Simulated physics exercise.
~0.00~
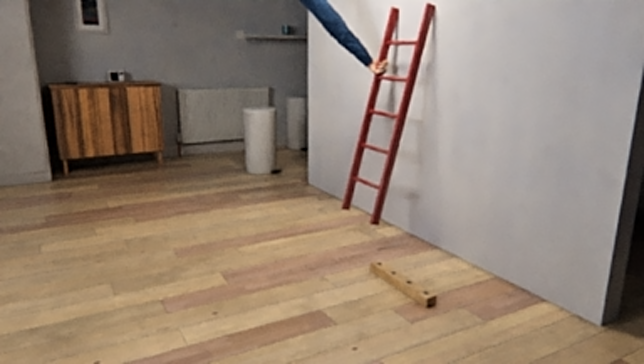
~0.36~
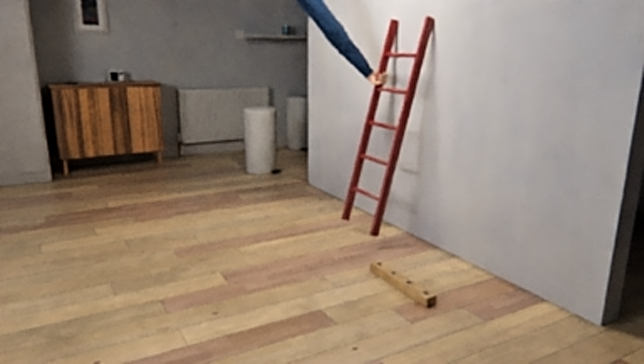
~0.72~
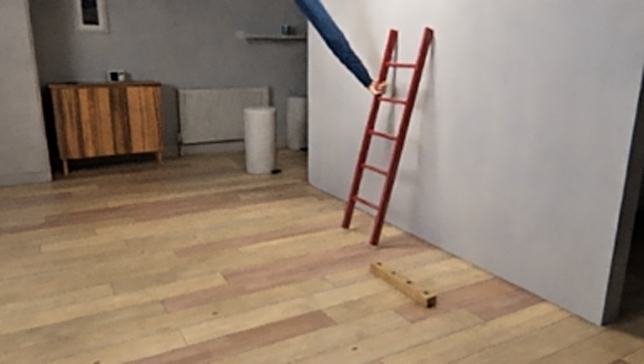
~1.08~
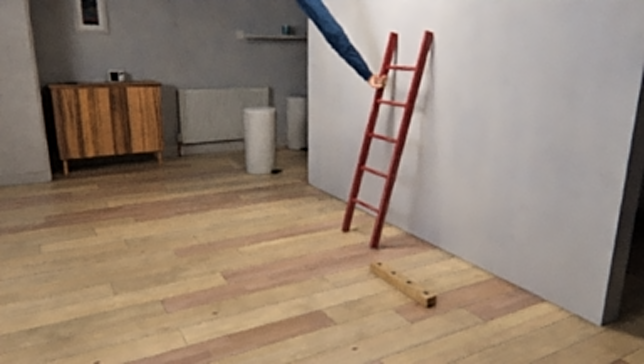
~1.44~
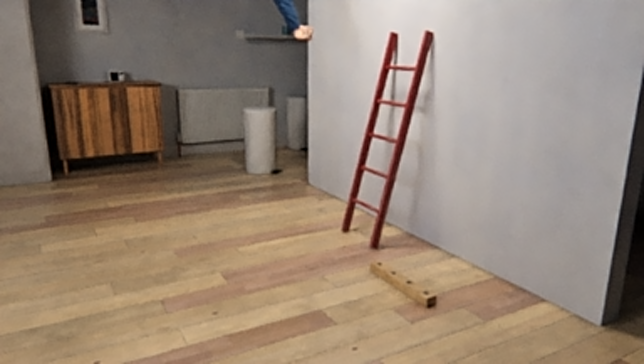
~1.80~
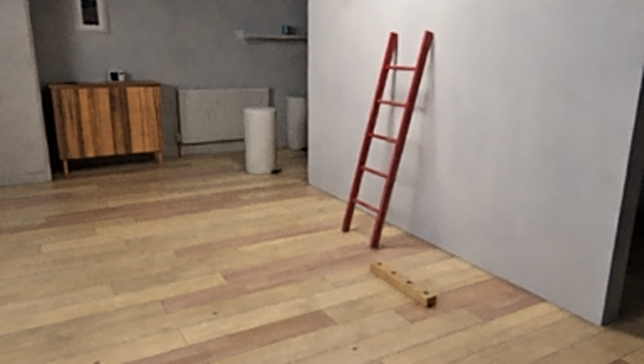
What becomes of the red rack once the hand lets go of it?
It holds its place, still leaning against the grey wall with its feet on the wooden floor after the arm has gone.
